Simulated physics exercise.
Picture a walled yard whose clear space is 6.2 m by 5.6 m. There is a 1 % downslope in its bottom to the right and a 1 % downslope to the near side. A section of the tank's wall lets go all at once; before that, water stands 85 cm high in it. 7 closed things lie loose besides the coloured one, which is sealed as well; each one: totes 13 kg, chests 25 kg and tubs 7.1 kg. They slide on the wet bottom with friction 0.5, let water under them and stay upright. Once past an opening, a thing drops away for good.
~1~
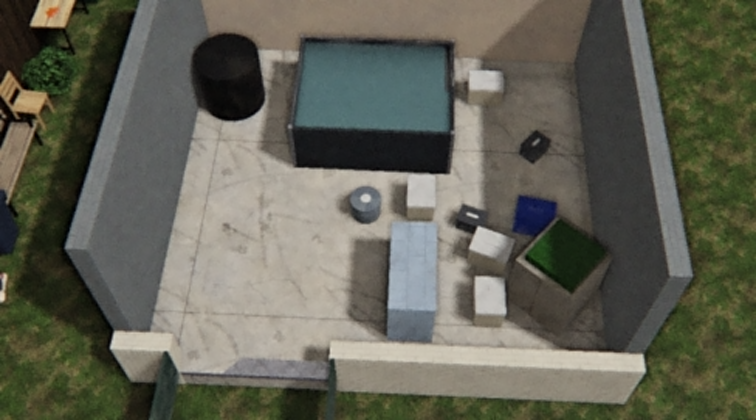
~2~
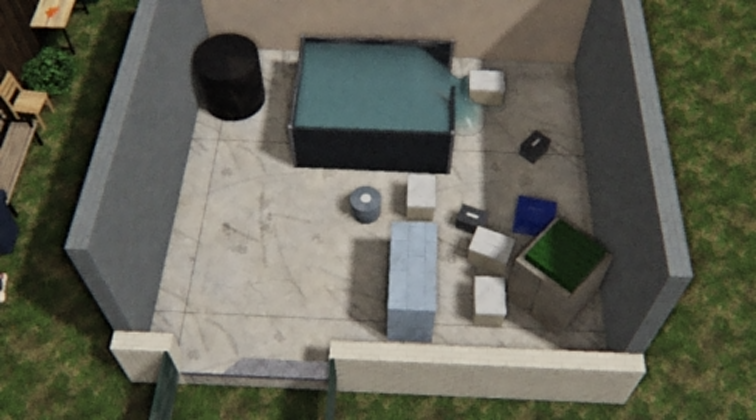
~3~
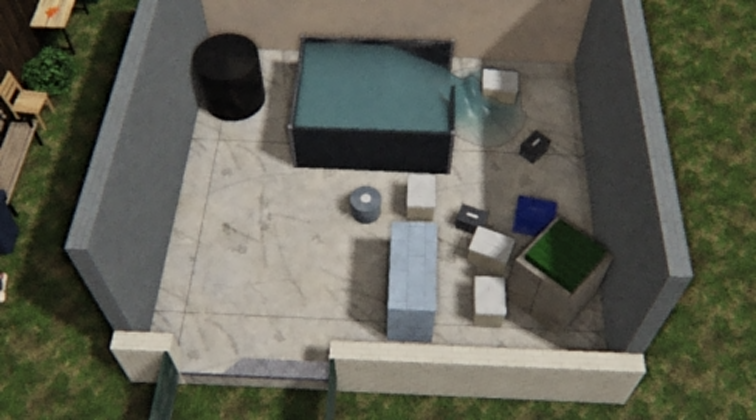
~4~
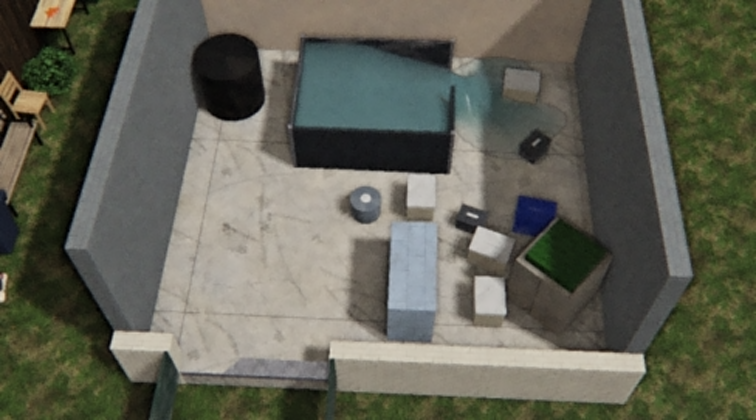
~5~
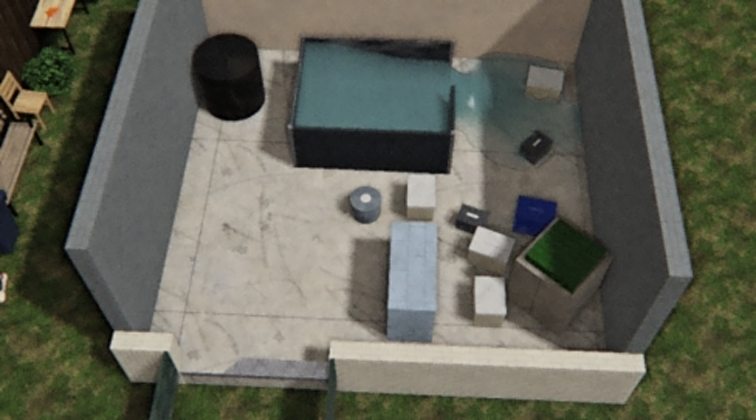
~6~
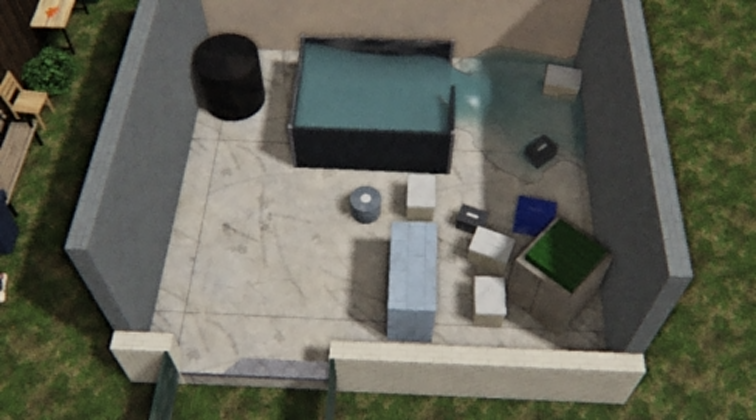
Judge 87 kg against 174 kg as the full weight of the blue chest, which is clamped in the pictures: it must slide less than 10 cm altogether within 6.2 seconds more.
For it, only the higher weight holds it.
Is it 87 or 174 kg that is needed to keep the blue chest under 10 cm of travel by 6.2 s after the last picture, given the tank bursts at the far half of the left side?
So the lighter choice.
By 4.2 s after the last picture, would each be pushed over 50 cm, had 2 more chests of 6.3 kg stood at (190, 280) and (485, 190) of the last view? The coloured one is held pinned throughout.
Within it, beyond it.
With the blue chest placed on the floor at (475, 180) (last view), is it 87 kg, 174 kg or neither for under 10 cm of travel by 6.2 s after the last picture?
Short version: The lighter already works.
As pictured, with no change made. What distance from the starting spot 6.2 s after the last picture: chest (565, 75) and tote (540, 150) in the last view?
So the first is off by 250 centimetres, the second by 150 centimetres.
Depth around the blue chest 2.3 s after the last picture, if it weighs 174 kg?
24 cm, roughly.
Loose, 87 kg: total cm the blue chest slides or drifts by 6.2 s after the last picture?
Close to 140 centimetres all told.
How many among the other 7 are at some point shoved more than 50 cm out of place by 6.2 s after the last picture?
That makes 6.
Then, 0.6 s after the last picture the blue chest would be 0 cm from its start with 87 kg and 0 cm from its start with 174 kg; 1 cm of water round it then.
Then, 2.3 s after the last picture the blue chest would be 59 cm from its start with 87 kg and 0 cm from its start with 174 kg; 24 cm of water round it then.
Then, 4.2 s after the last picture the blue chest would be 131 cm from its start with 87 kg and 1 cm from its start with 174 kg; 22 cm of water round it then.
Then, 6.2 s after the last picture the blue chest would be 131 cm from its start with 87 kg and 1 cm from its start with 174 kg; 14 cm of water round it then.
